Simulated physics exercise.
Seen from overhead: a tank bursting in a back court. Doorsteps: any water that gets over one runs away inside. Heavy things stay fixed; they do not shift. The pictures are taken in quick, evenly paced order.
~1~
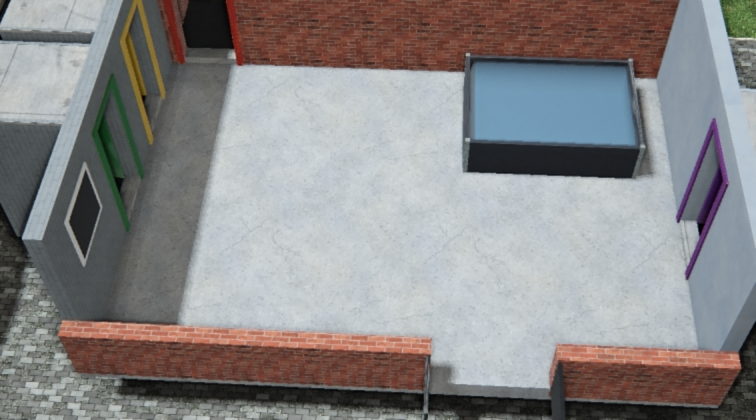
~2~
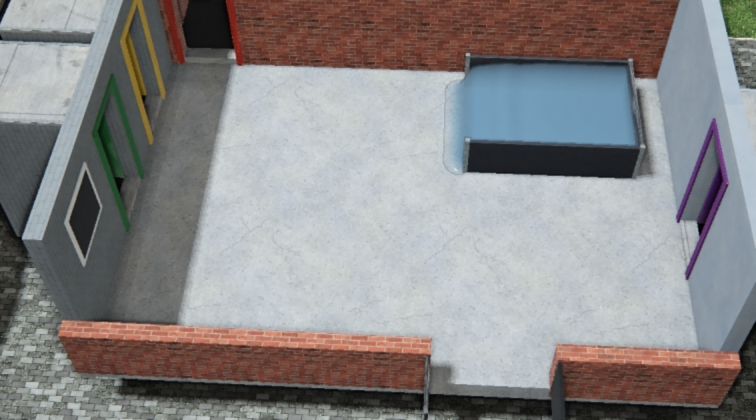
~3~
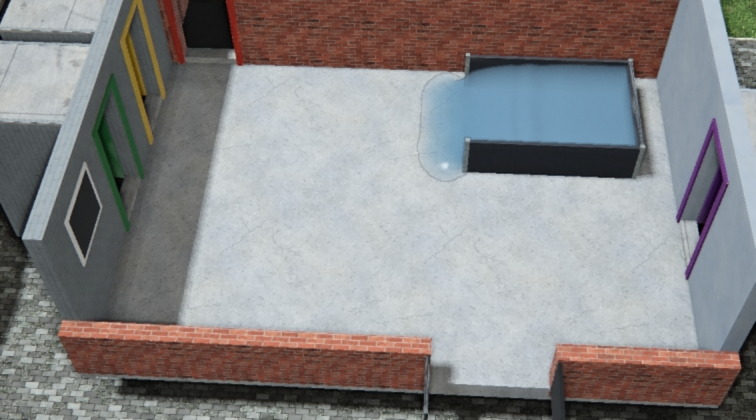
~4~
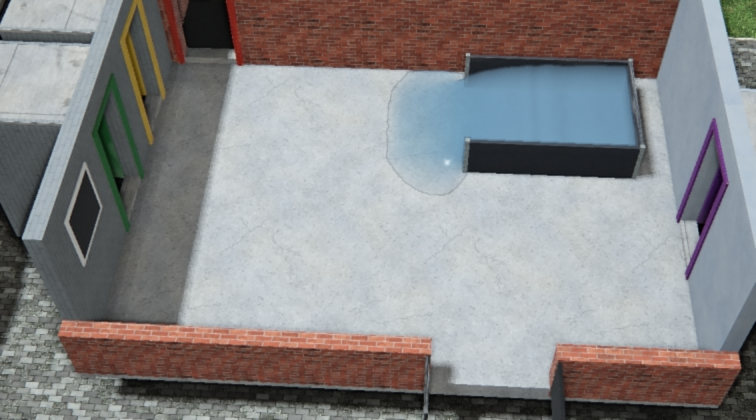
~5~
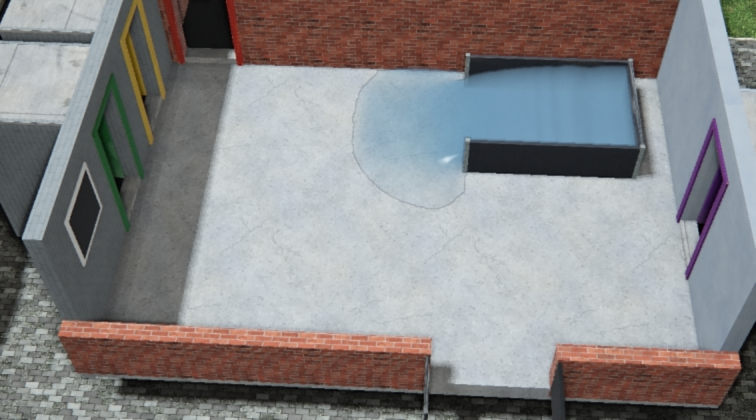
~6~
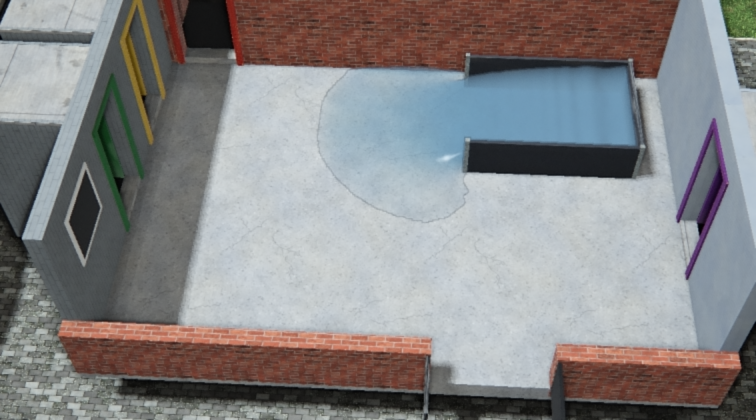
To begin with, still blue water fills a dark-sided tank against the brick wall of a walled court. Its left side opens and water pours out onto the pale floor, then spreads leftward and toward the viewer in a widening, rounded sheet, while the doors and walls stay still.
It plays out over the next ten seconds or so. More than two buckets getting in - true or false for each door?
Yellow door: True; green door: True; red door: True; purple door: False.
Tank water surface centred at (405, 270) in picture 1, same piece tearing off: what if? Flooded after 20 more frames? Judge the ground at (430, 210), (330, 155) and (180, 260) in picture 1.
Check in sequence: Still parched, still parched, soaked through.
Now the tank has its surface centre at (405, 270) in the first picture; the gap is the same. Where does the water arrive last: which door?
The one you want is the door marked purple.
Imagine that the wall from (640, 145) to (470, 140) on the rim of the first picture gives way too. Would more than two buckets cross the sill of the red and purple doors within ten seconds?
Against the threshold, red misses it and purple beats it.
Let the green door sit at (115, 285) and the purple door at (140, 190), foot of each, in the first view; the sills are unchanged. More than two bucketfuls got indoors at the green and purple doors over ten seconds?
Door by door: Green is swamped, purple is swamped.
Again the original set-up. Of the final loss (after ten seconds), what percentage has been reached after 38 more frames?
Estimated share: Close to 85 %.
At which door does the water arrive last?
I'd go with the door marked purple.
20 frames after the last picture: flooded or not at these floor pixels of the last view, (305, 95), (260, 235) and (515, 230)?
Result, in the order given: Wetted / wetted / not wetted.
A moment on, water covers 30 % of the floor; the yellow door not reached, the green door not reached, the red door not reached, the purple door not reached.
Next, water covers 45 % of the floor; the yellow door under two buckets in, the green door wet at the sill, nothing in, the red door wet at the sill, nothing in, the purple door not reached.
Then, water covers 60 % of the floor; the yellow door far over two buckets in, the green door over two buckets in, the red door under two buckets in, the purple door not reached.
Later, water covers 60 % of the floor; the yellow door far over two buckets in, the green door over two buckets in, the red door over two buckets in, the purple door not reached.
In the end, water covers 95 % of the floor; the yellow door far over two buckets in, the green door over two buckets in, the red door over two buckets in, the purple door wet at the sill, nothing in.
